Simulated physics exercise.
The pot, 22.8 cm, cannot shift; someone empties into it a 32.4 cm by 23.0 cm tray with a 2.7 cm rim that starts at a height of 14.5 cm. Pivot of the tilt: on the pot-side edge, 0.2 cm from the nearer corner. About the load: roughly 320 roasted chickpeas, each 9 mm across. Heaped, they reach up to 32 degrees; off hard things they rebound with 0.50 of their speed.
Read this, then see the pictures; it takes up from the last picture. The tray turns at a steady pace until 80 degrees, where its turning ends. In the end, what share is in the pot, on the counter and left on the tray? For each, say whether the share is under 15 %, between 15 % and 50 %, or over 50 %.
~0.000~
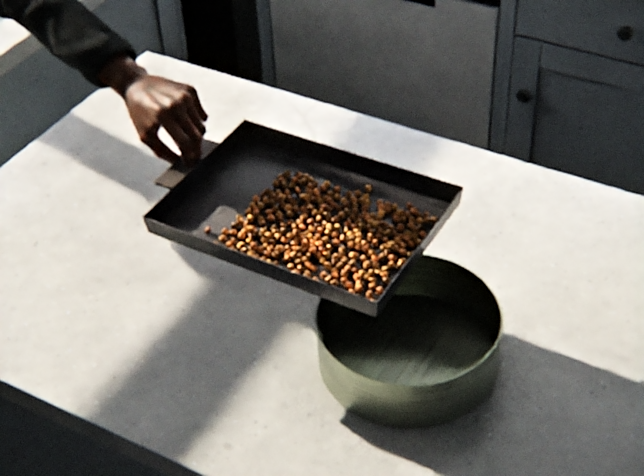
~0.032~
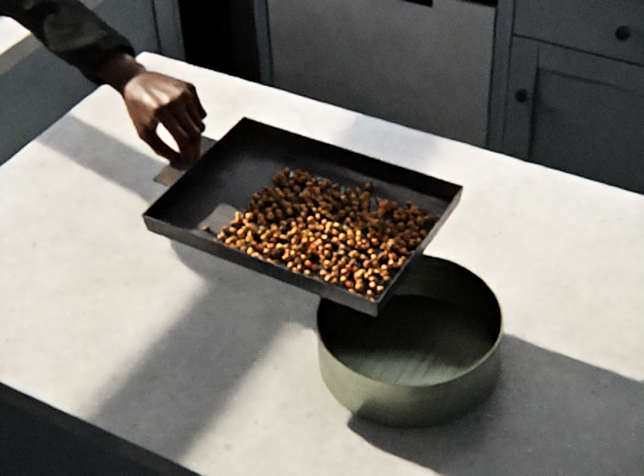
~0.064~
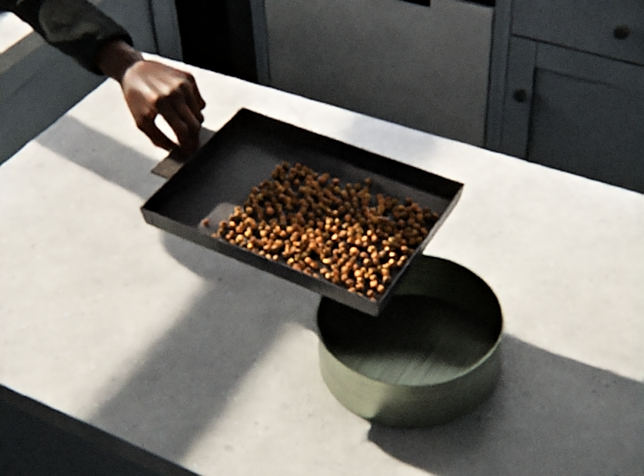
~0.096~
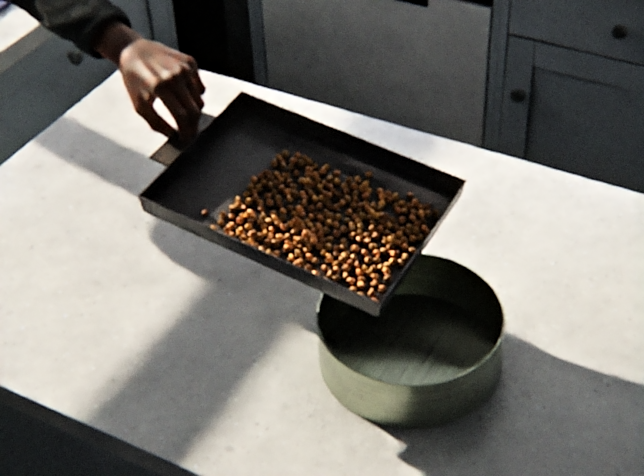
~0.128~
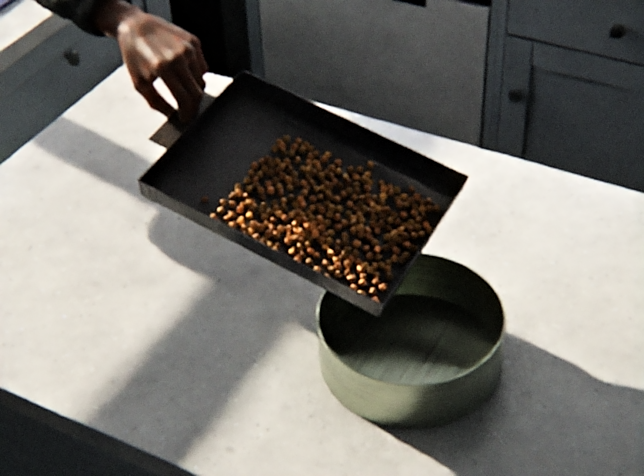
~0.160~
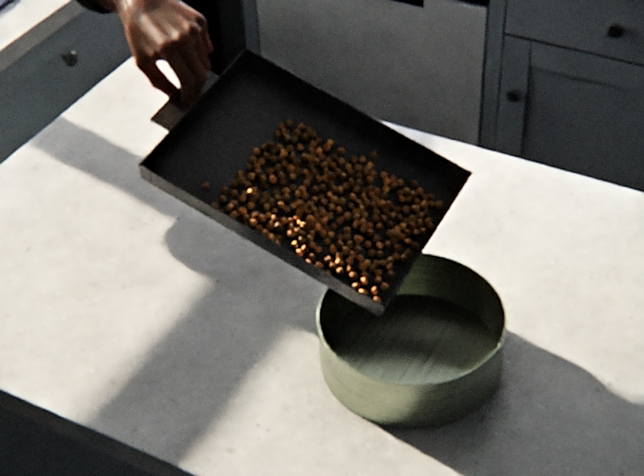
In order: Pot: A moderate amount. Counter: A moderate amount. Left on the tray: A moderate amount.
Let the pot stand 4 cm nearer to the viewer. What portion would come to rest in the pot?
55 per cent.
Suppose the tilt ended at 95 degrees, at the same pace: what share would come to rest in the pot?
Estimate: Roughly 40 percent.
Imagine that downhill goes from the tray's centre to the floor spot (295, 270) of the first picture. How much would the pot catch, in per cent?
My best guess is some 0 per cent.
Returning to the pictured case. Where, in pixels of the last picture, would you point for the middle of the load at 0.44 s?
Around (395, 226).
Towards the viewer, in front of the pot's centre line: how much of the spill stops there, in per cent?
Estimate: Close to 90 per cent of the pieces.
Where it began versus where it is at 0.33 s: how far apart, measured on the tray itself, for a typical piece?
It has moved some 2 cm from its start.
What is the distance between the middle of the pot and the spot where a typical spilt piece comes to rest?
Distance: Around 22 cm.
Then, at 0.33 s, tilt 51 degrees; the tray holds 100 %, the pot 0 %.
After 0.44 s, tilt 72 degrees; the tray holds 100 %, the pot 0 %.
After 0.69 s, tilt 80 degrees; the tray holds 40 %, the pot 15 %.
At rest (2.2 s), pot 30 %, counter 45 %, tray 25 %.
